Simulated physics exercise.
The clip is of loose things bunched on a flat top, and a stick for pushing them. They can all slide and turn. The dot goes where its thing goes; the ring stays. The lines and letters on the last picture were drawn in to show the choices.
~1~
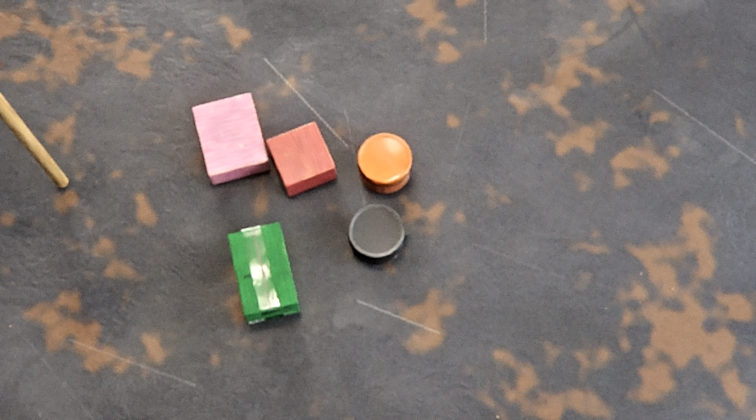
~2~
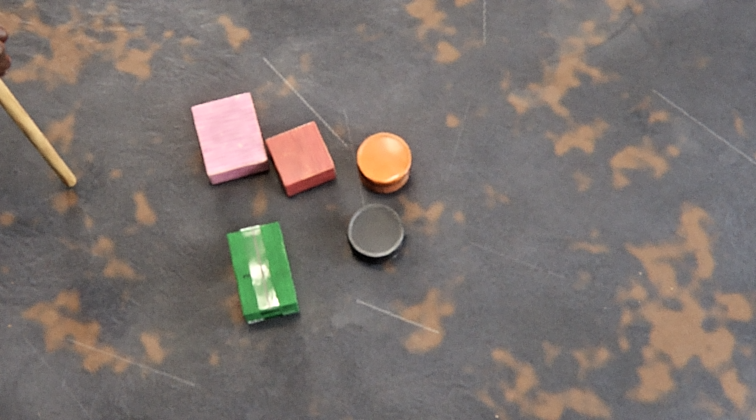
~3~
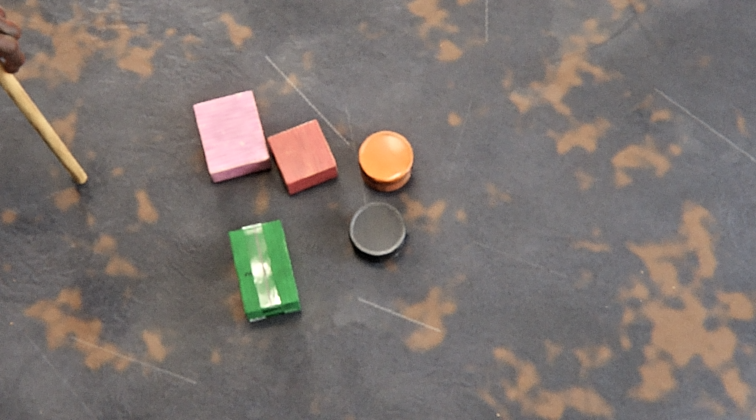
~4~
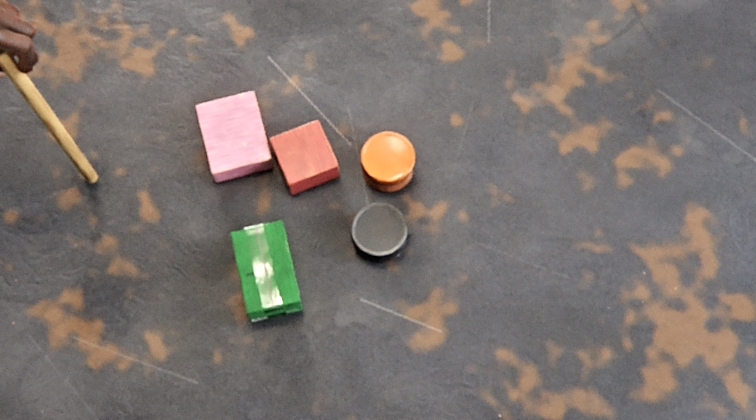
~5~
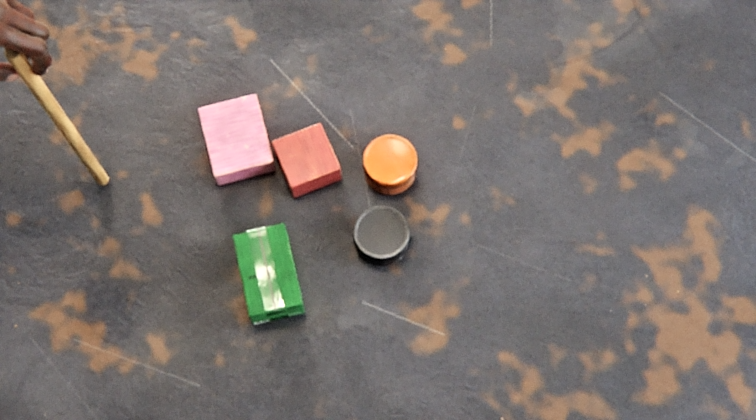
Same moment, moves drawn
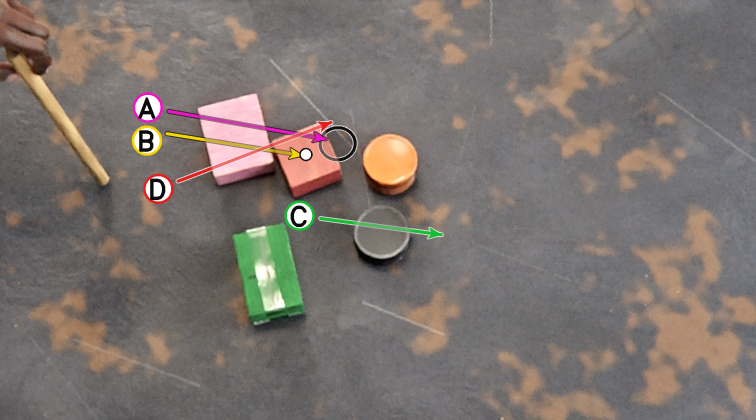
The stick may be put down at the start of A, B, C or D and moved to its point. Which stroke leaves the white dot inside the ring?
Arrow D does it.
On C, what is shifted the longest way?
The black tub goes farthest.
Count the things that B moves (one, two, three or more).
In all, three or more.
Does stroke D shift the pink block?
On that stroke, yes.
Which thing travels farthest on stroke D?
The pink block.
On the marked copy, A from (169, 111) to (326, 139); B from (167, 134) to (303, 156); C from (320, 218) to (442, 235); D from (178, 181) to (331, 122); the ring at (338, 144); the white dot at (306, 155).
With D. Early on, foot of the stick (234, 161); red block (326, 154); pink block (257, 126).
Further on, foot of the stick (289, 140); red block (332, 152); pink block (284, 100).
At the end, foot of the stick (331, 123); red block (339, 149); pink block (291, 91); the dot on the red block is in the ring.
As for the rest, A leaves the dotted thing at (353, 218); B leaves the dotted thing at (393, 184); C leaves the dotted thing at (307, 161).
